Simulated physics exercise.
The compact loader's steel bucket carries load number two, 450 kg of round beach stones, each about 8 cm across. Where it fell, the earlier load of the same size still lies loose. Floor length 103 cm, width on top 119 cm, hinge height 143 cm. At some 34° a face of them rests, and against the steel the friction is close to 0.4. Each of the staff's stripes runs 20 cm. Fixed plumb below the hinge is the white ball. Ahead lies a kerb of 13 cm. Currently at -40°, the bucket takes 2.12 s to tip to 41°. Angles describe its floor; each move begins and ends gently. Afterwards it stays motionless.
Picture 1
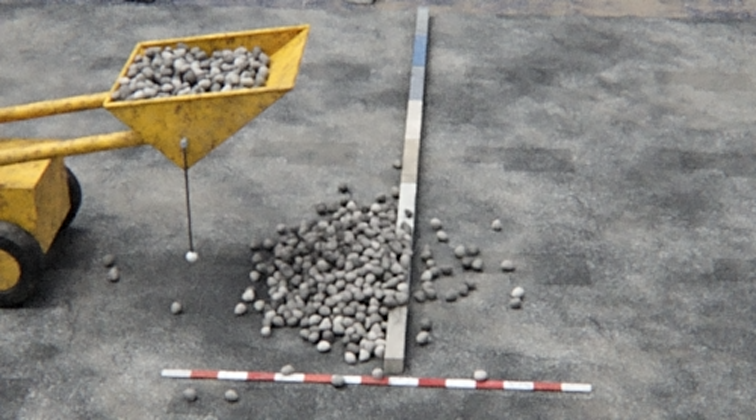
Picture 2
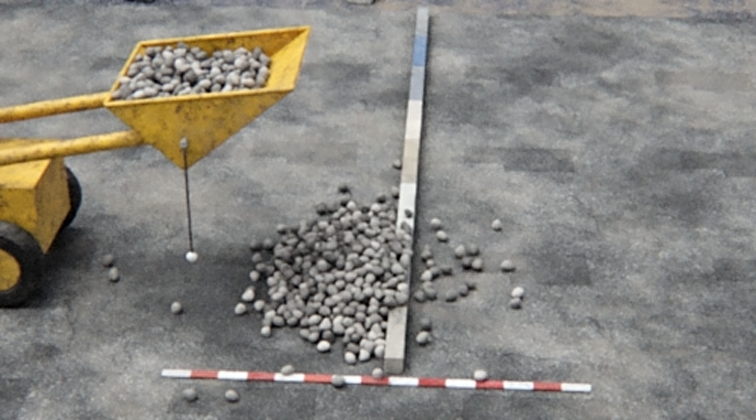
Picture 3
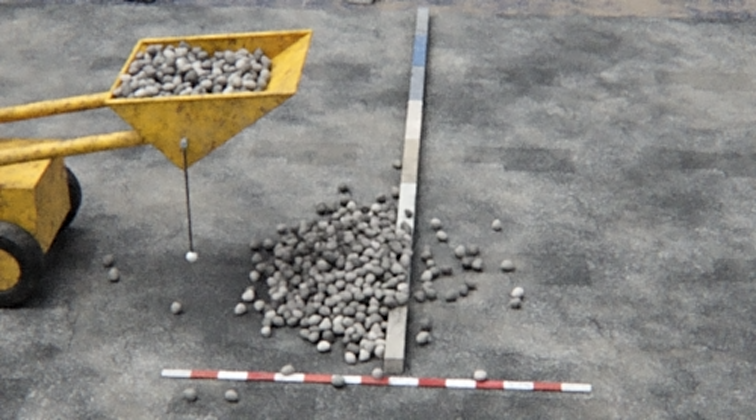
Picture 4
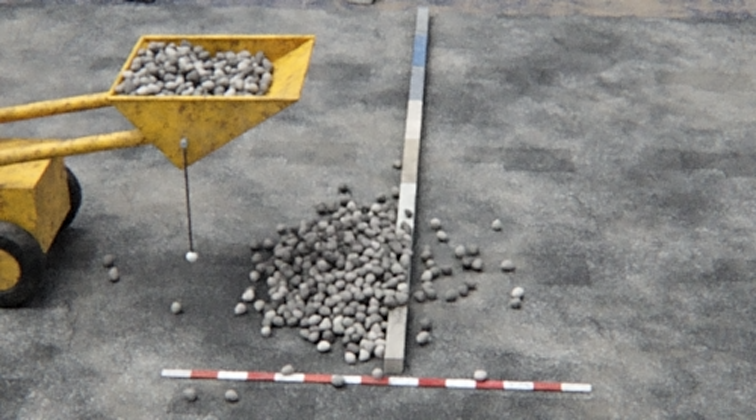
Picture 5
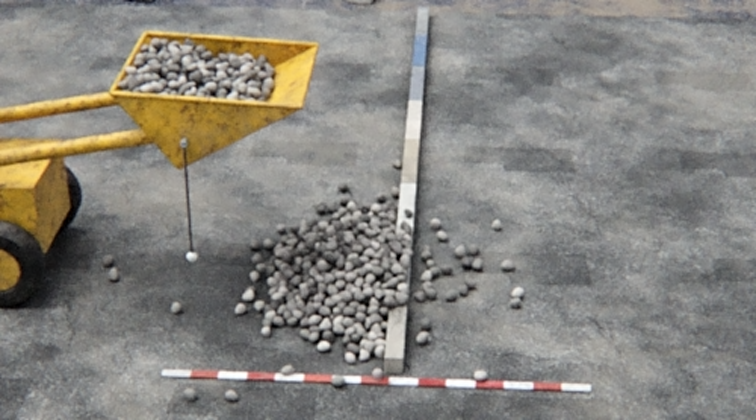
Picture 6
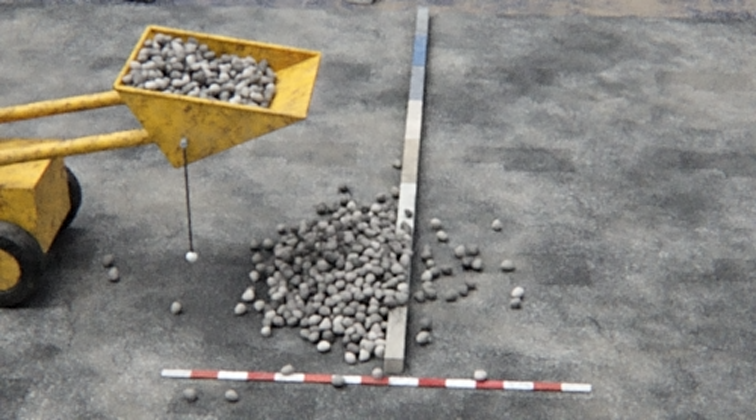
A yellow loader's bucket, heaped with rounded grey stones at the upper left, tilts slowly and slightly clockwise, its right-hand lip lowering while the stones stay inside. Below and to the right, a loose pile of similar stones lies motionless against a long kerb banded in pale and blue tones, with a few scattered beyond it and a red-and-white striped staff in front. The steady camera looks down on dark, mottled grey ground.
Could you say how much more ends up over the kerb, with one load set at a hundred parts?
I'd put it at 9 parts in every hundred.
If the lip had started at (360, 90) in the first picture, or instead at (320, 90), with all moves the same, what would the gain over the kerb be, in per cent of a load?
Case one about 70 %, case two about 30 %.
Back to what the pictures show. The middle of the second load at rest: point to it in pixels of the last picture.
Middle: Approx. (329, 258) px.
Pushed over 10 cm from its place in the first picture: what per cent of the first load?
Some 25 percent, give or take.
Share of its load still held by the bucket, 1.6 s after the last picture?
Estimate: 15 % remaining inside, roughly.
Then, 1.0 s after the last picture the floor is at 28°; in per cent of one load, 97 in the bucket, 99 on this side of the kerb, 4 over the kerb; the foremost stones are at (492, 280).
Then, 1.6 s after the last picture the floor is at 41°; in per cent of one load, 16 in the bucket, 180 on this side of the kerb, 5 over the kerb; the foremost stones are at (492, 280).
Then, 2.0 s after the last picture the floor is at 41°; in per cent of one load, 0 in the bucket, 190 on this side of the kerb, 10 over the kerb; the foremost stones are at (493, 283).
Then, 4.7 s after the last picture the floor is at 41°; in per cent of one load, 0 in the bucket, 187 on this side of the kerb, 13 over the kerb; the foremost stones are at (506, 302). Net gain over the kerb, 9.
